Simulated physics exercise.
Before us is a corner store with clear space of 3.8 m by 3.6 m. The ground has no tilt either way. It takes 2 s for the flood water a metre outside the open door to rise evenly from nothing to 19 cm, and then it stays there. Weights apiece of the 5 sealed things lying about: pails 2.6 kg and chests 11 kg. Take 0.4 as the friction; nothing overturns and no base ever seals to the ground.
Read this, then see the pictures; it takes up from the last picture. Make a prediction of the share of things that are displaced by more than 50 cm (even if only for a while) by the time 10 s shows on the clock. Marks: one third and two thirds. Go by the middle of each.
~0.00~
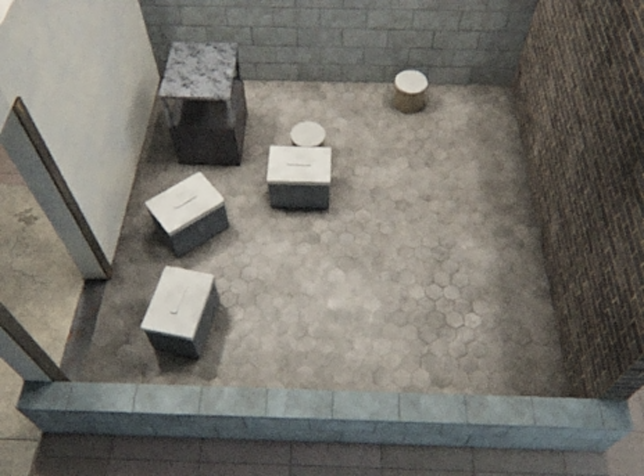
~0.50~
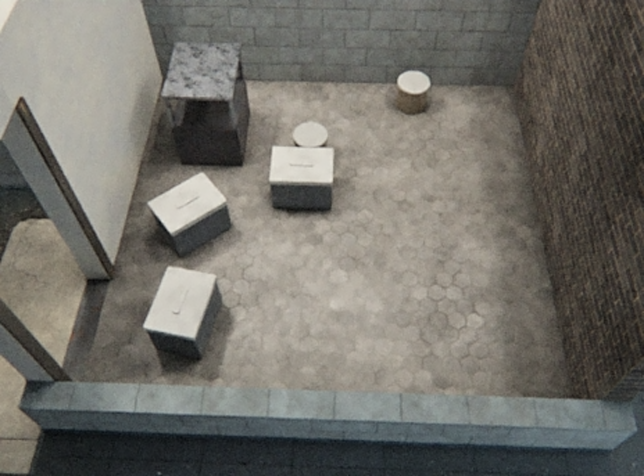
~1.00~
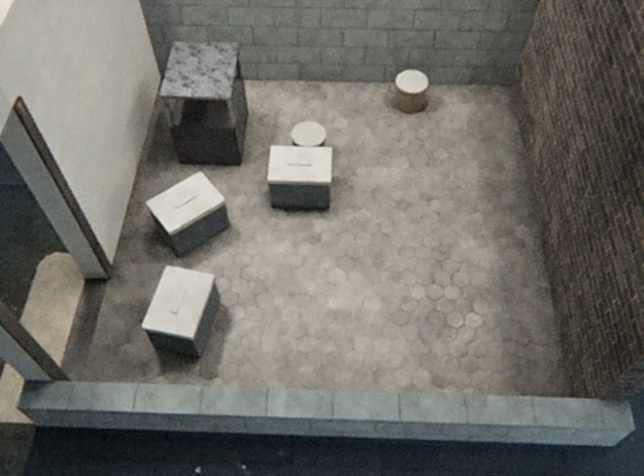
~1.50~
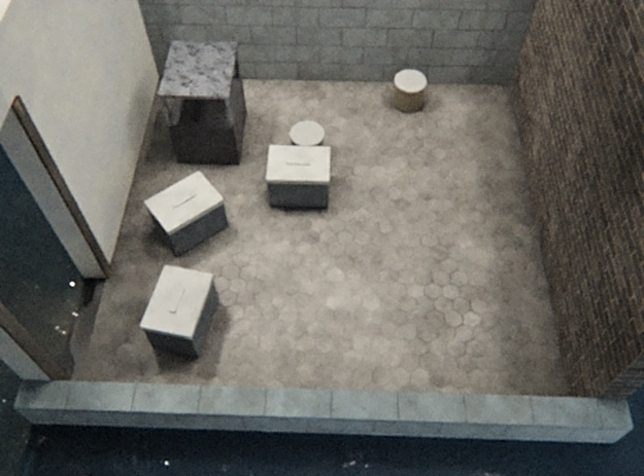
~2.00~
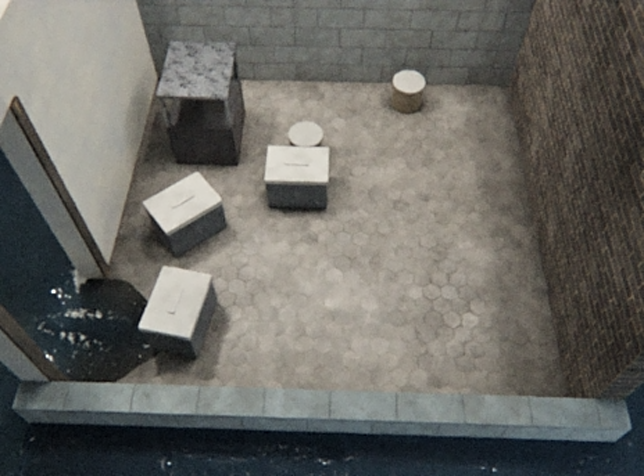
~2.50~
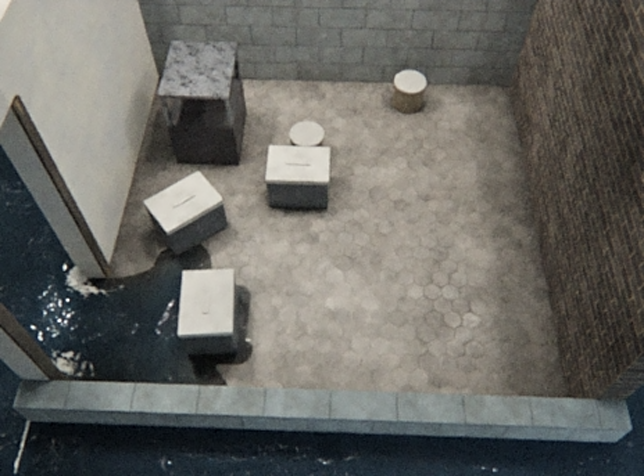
Between one and two thirds.
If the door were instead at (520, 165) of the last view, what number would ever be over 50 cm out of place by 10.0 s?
The count would be 4.
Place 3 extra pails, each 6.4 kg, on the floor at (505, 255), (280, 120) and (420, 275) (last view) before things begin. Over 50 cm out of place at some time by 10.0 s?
In turn: Beyond the mark, within the mark, beyond the mark.
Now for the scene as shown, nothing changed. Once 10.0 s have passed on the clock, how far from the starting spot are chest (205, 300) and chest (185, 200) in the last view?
Respectively 250 and 0 centimetres.
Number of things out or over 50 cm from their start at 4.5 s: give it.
Tally: 1.
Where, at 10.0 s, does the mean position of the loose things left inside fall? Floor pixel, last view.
The centre sits near (265, 172).
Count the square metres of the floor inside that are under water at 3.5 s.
Close to 4.0 m2, I'd say.
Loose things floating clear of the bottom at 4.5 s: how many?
Count: 0.
After 3.5 s 1 of 5 are over 50 cm from their spots; 0 afloat.
After 4.5 s 1 of 5 are over 50 cm from their spots; 0 afloat.
After 7.0 s 1 of 5 are over 50 cm from their spots; 1 afloat.
After 10.0 s 2 of 5 are over 50 cm from their spots, and 2 have been at some point; 3 afloat.
